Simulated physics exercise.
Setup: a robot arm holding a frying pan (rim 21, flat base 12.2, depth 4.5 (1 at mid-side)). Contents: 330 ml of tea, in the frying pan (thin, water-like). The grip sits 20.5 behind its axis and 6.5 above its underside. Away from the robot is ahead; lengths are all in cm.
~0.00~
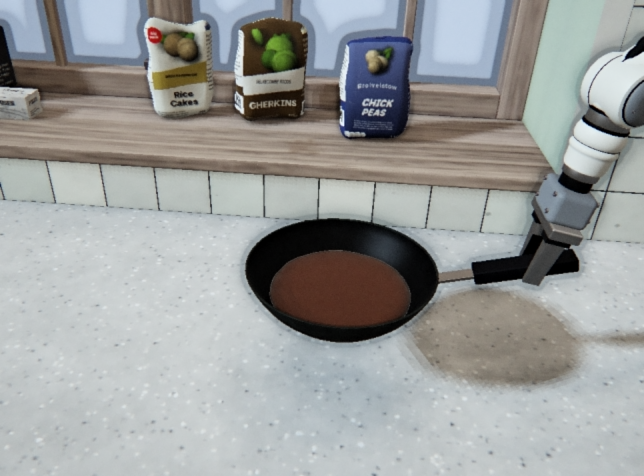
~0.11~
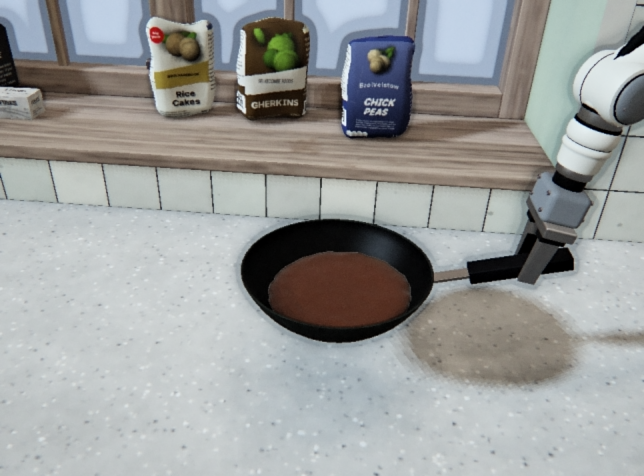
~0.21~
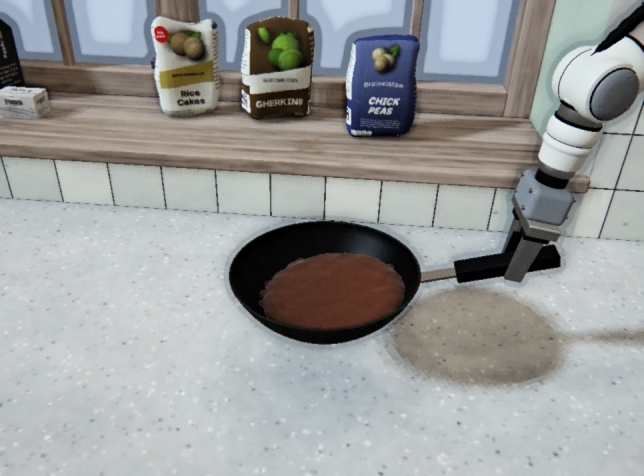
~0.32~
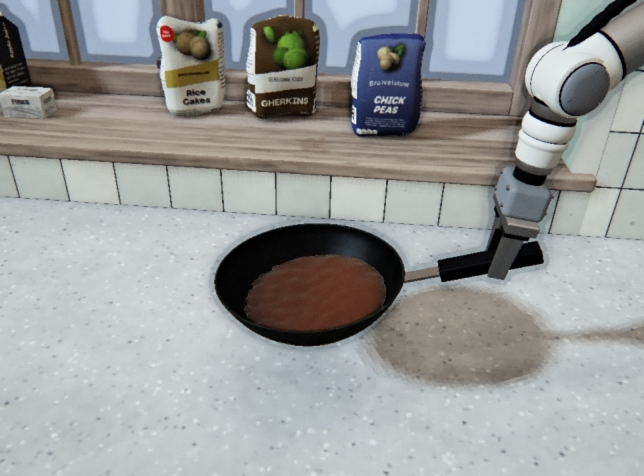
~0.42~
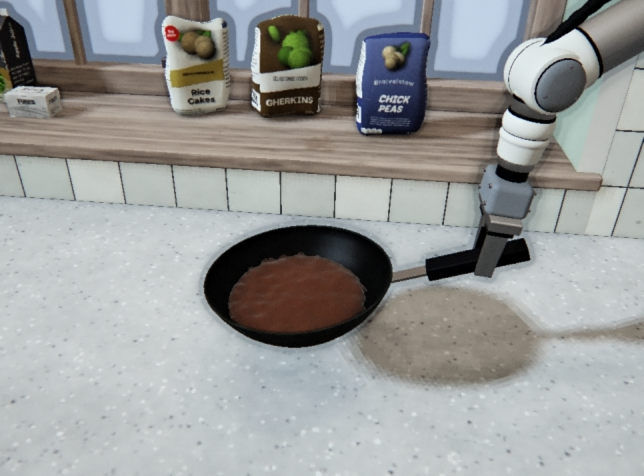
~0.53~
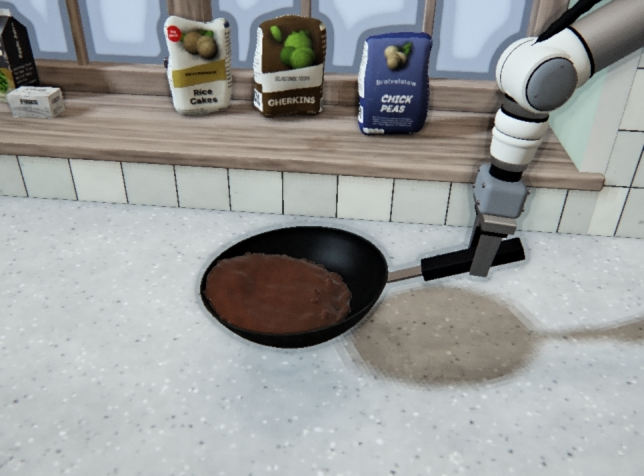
We see a robot arm gripping a black frying pan of reddish-brown liquid above a speckled countertop, moving it a short way left; the liquid ripples, then shifts toward the pan's left side, leaving the right side barer.
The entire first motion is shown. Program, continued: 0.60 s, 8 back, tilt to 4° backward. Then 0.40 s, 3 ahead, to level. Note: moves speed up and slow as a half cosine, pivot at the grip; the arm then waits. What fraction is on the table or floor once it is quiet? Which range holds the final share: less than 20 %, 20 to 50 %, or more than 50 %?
The final share is less than 20 %.
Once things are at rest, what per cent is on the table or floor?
It works out at about 8 per cent.
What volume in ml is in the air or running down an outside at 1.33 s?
Outside the vessels: Near 0 ml.
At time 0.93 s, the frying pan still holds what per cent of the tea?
About 95 per cent.
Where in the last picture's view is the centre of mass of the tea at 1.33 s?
Centre pixel approx. (367, 283).
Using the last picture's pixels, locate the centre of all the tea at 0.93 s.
The centre is around (350, 283) in the last picture.
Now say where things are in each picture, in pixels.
In the first picture, frying pan middle at (341, 284), level; upper third of the tea around (344, 289), from x 270 to 410, top at y 250; 325 ml in the frying pan.
In the second picture, frying pan middle at (336, 284), level; upper third of the tea around (357, 290), from x 270 to 410, top at y 255.
In the third picture, frying pan middle at (325, 286), tilted 2° forward; upper third of the tea around (366, 290), from x 260 to 405, top at y 255.
In the fourth picture, frying pan middle at (311, 288), tilted 4° forward; upper third of the tea around (351, 291), from x 245 to 385, top at y 255.
In the fifth picture, frying pan middle at (300, 290), tilted 5° forward; upper third of the tea around (319, 295), from x 230 to 365, top at y 255.
In the sixth picture, frying pan middle at (296, 291), tilted 6° forward; upper third of the tea around (238, 284), from x 205 to 350, top at y 255; 325 ml in the frying pan.
After 0.93 s, tilted 1° backward, liquid up to 17 above the table; 305 ml in the frying pan, 20 ml on the table or floor.
After 1.33 s, tilted 2° backward, liquid up to 19 above the table; 300 ml in the frying pan, 25 ml on the table or floor.
After 1.73 s, level, liquid up to 15 above the table; 300 ml in the frying pan, 25 ml on the table or floor.
After 2.53 s, level, liquid up to 15 above the table; 300 ml in the frying pan, 25 ml on the table or floor.
At rest, 300 ml in the frying pan, 25 ml on the table or floor. That is 8 % on the table or floor.
